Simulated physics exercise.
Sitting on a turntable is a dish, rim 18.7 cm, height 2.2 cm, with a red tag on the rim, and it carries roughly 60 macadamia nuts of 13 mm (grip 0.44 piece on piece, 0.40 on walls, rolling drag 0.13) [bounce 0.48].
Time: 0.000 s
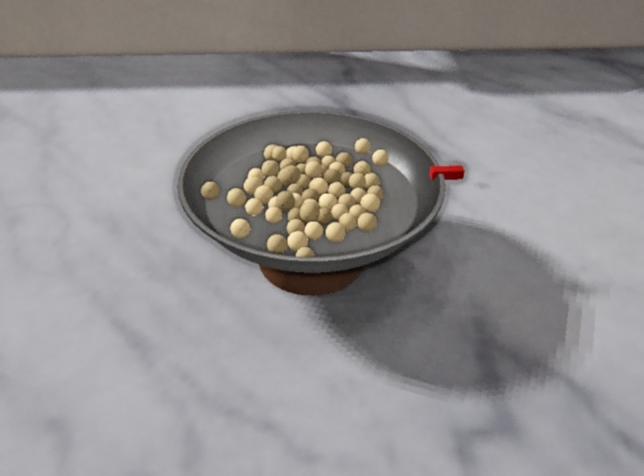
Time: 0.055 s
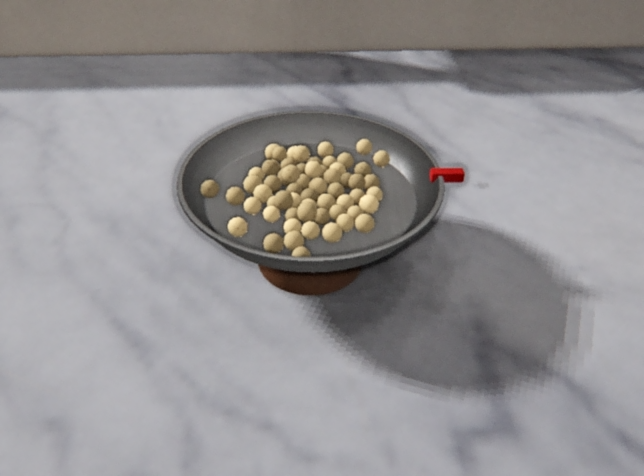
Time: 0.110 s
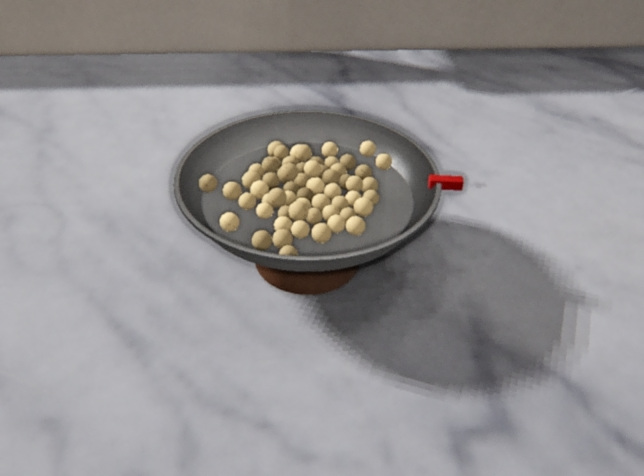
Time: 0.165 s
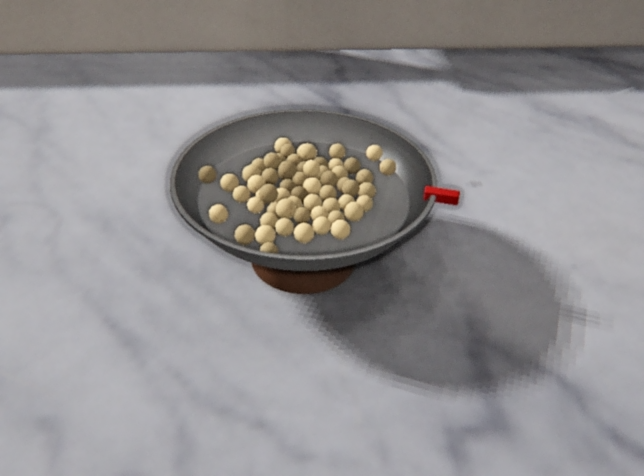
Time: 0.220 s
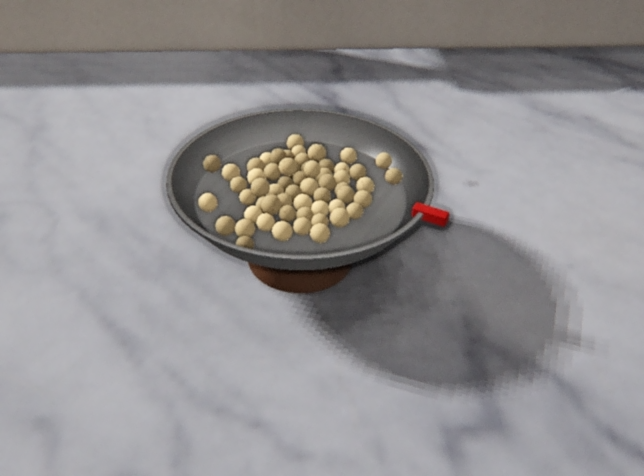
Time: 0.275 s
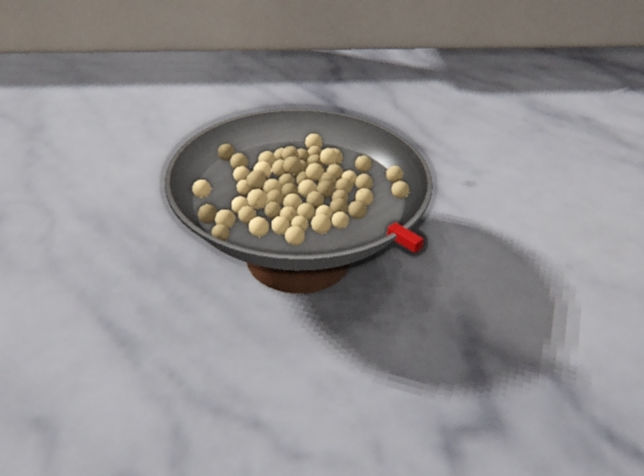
A grey-and-white marbled surface with a plain beige wall behind it is seen from above at an angle. Near the centre, a shallow grey dish holding a loose heap of pale tan nuts sits on a small brown base, with a red tag on its right rim and a round shadow to the lower right. The dish turns clockwise, slowly then faster, carrying the tag toward the front as the nuts go round with it.
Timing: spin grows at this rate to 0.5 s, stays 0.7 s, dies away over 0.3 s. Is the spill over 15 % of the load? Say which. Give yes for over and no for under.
No, under.
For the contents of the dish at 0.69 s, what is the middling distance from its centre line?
Roughly 7.0 cm from the centre line.
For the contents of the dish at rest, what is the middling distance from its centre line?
7.5 cm or thereabouts.
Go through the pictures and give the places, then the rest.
The first picture shows dish at (311, 261); turned 0 degrees, tag at (447, 171); top of the load at (300, 154).
The second picture shows dish at (310, 261); turned 2 degrees, tag at (447, 173); top of the load at (301, 154).
The third picture shows dish at (308, 260); turned 8 degrees, tag at (446, 180); top of the load at (303, 153).
The fourth picture shows dish at (304, 259); turned 18 degrees, tag at (442, 193); top of the load at (306, 153).
The fifth picture shows dish at (301, 259); turned 32 degrees, tag at (431, 212); top of the load at (349, 156).
The sixth picture shows dish at (299, 259); turned 50 degrees, tag at (406, 235); top of the load at (282, 156). It now spins about 1.0 times a second.
After 0.69 s, dish 100 %; middle of the pieces not yet landed near (297, 190).
After 1.03 s, dish 100 %; middle of the pieces not yet landed near (306, 187).
After 1.35 s, dish 100 %; middle of the pieces not yet landed near (293, 188).
After 1.65 s, dish 100 %; middle of the pieces not yet landed near (294, 187).
In the end, at 1.9 s, dish 100 %.
